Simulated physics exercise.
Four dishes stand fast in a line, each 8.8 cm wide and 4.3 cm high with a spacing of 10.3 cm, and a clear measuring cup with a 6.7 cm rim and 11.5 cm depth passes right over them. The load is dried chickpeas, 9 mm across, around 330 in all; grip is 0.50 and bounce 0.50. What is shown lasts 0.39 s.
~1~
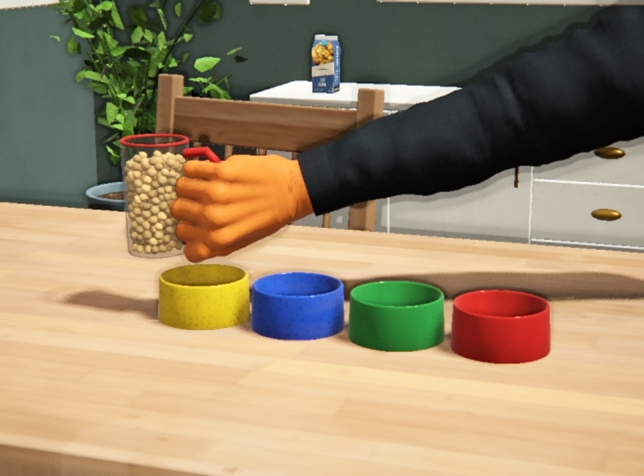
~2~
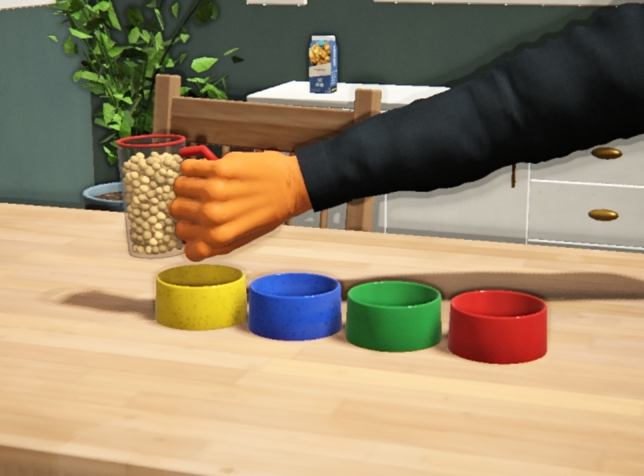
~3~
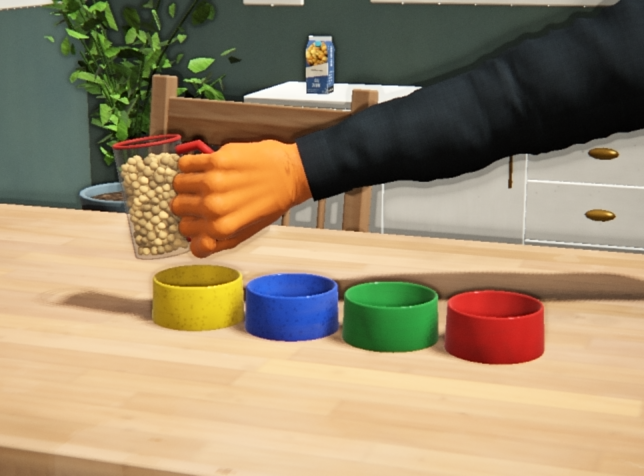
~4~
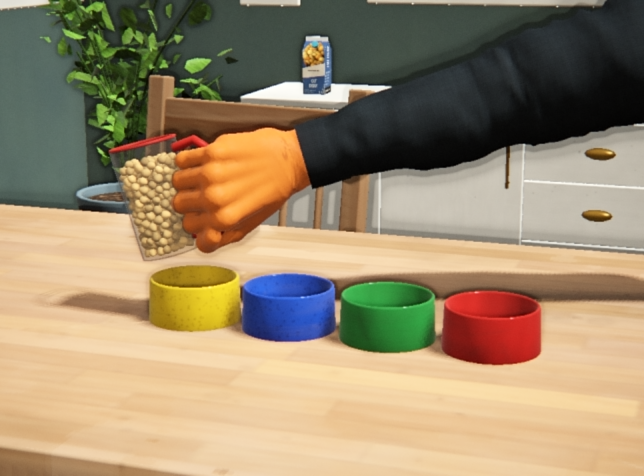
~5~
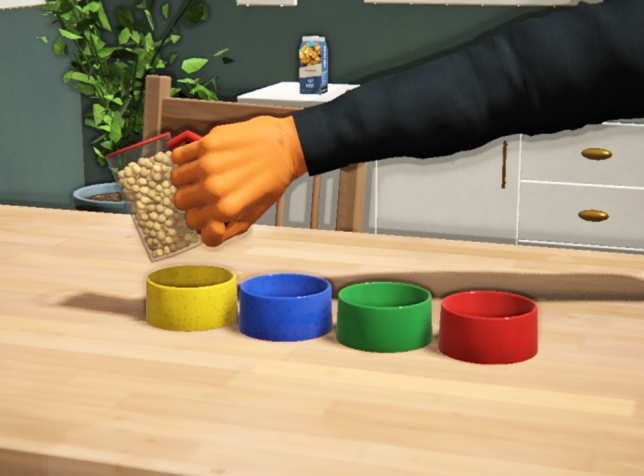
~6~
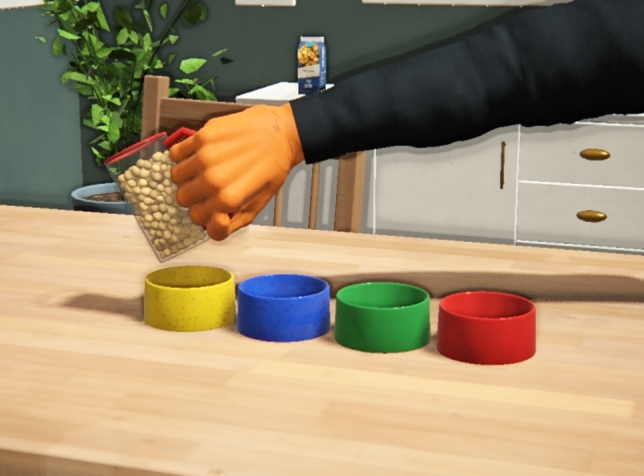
The video shows an orange-gloved hand holding a clear, red-rimmed measuring cup of chickpeas above a yellow dish, beside blue, green and red dishes on a wooden table, and gradually tilting the cup to the left.
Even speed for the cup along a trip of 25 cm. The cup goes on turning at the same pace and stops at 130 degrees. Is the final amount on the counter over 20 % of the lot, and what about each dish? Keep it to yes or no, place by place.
Place by place: Red dish no, blue dish no, green dish no, yellow dish yes, counter no.
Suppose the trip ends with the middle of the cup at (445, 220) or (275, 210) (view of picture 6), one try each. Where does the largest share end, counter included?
Most lands at yellow on the first run and at yellow on the second.
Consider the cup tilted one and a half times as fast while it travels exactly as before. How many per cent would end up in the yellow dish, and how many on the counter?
Yellow 60, counter 40.
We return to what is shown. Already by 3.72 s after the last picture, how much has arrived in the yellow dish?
By that moment, around 90 percent has got there.
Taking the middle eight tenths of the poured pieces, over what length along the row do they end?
Spread: Around 6 cm.
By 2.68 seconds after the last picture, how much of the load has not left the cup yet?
0 %.
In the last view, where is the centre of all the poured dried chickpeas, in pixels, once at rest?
In the last view, approximately (189, 292).
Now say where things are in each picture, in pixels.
The first picture shows cup at (156, 196), tilt 0 degrees, lip at (125, 139), moved 0.0 cm; middle of the pieces at (151, 200); yellow dish at (204, 276); blue dish at (298, 285); green dish at (397, 294); red dish at (501, 304).
The second picture shows cup at (155, 197), tilt 2 degrees, lip at (122, 141), moved 0.2 cm; middle of the pieces at (149, 201).
The third picture shows cup at (156, 197), tilt 8 degrees, lip at (118, 145), moved 0.6 cm; middle of the pieces at (151, 202).
The fourth picture shows cup at (157, 198), tilt 15 degrees, lip at (114, 150), moved 1.1 cm; middle of the pieces at (152, 203).
The fifth picture shows cup at (158, 199), tilt 21 degrees, lip at (111, 156), moved 1.7 cm; middle of the pieces at (154, 204).
The sixth picture shows cup at (161, 199), tilt 28 degrees, lip at (110, 162), moved 2.2 cm; middle of the pieces at (158, 205); yellow dish at (189, 278); blue dish at (284, 287); green dish at (383, 296); red dish at (487, 306).
Then, 1.61 s after the last picture, tilt 130 degrees; cup holds 0 %, yellow 90 %.
Then, 2.68 s after the last picture, tilt 130 degrees; cup holds 0 %, yellow 90 %.
Then, 3.72 s after the last picture, tilt 130 degrees; cup holds 0 %, yellow 90 %.
In the end, red 0 %, blue 0 %, green 0 %, yellow 90 %, counter 10 %.
